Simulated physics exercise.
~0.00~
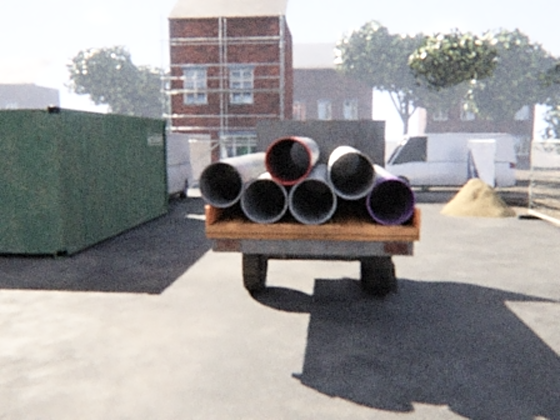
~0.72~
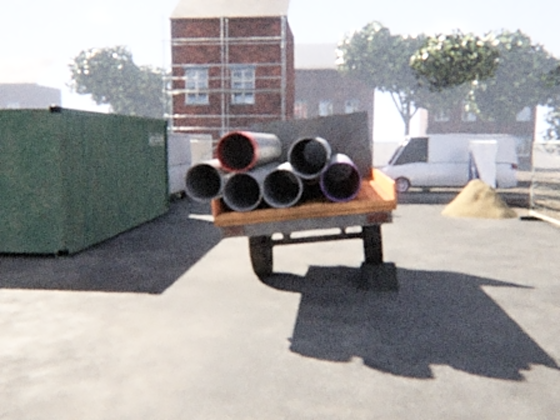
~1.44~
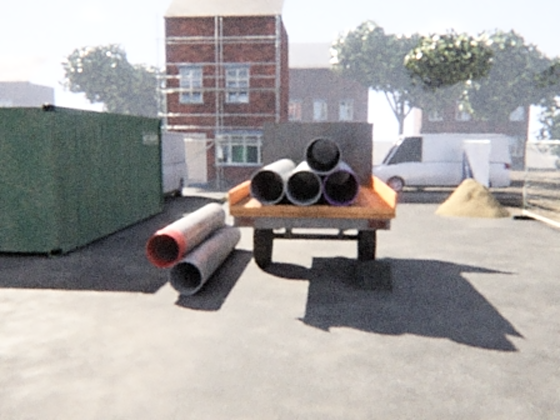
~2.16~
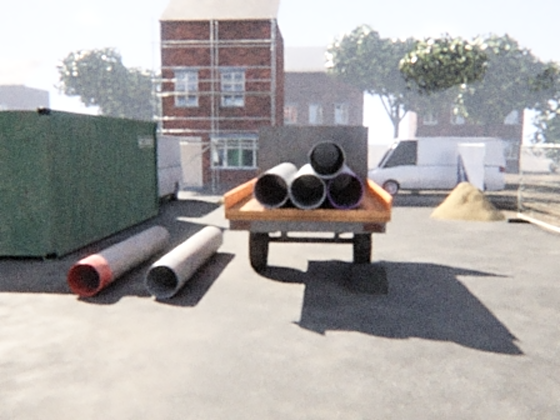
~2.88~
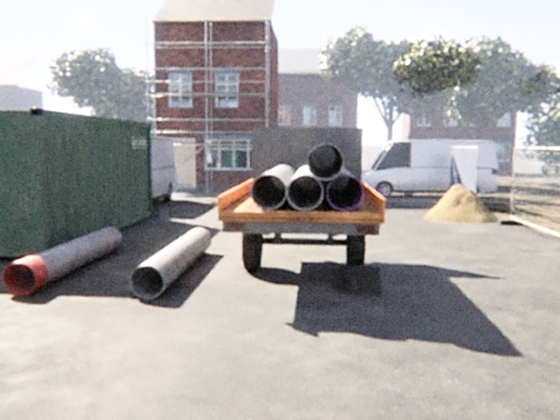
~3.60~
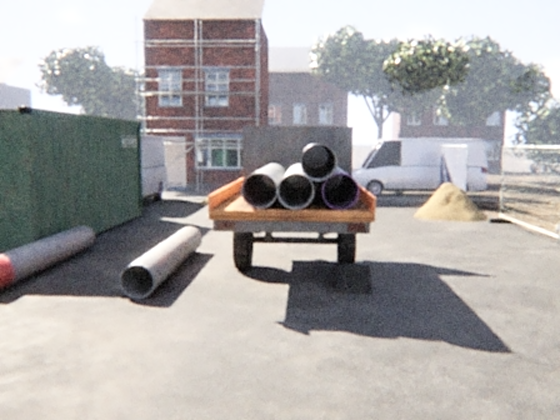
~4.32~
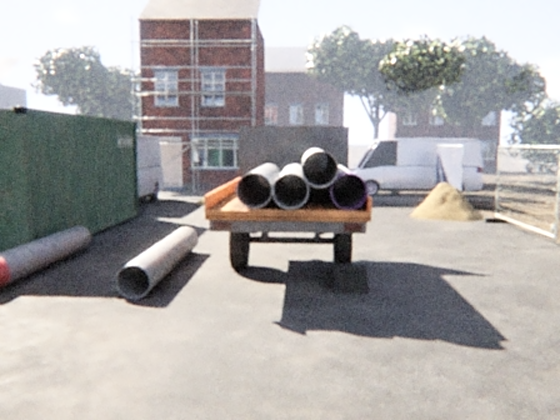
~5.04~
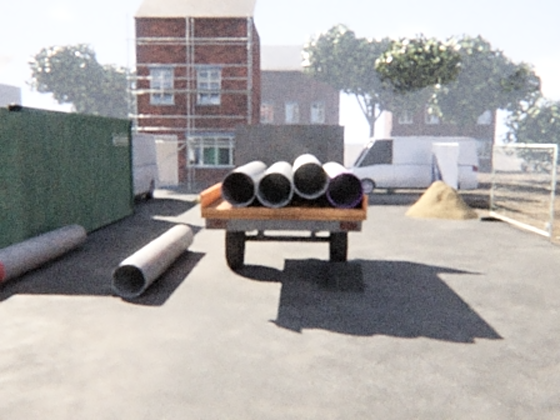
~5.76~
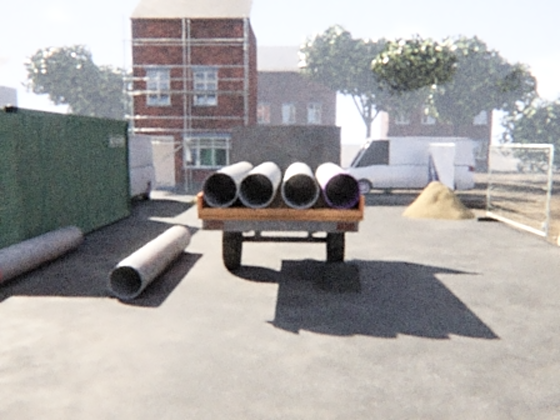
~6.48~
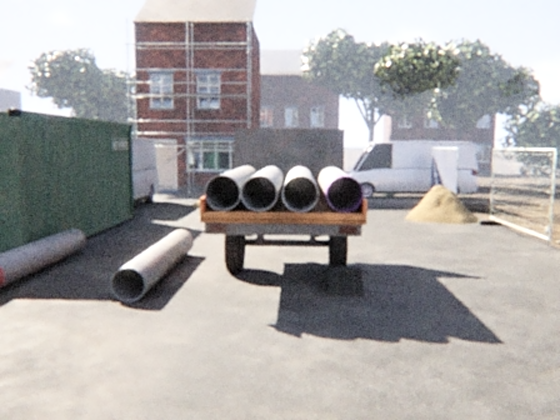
A flat orange trailer stacked with six hollow grey pipes, one rimmed in red at the top and one in purple at the right, is seen from behind in a sunlit yard, with a green container to the left and a scaffolded brick building, white van and sand heap beyond. The trailer tilts down to the left and the pipes shift that way. The red-ended pipe and a plain one drop off the left side and roll apart on the ground. The bed levels, and a pipe perched on top settles down. Four pipes, including the purple-rimmed one, end in a row on the deck.
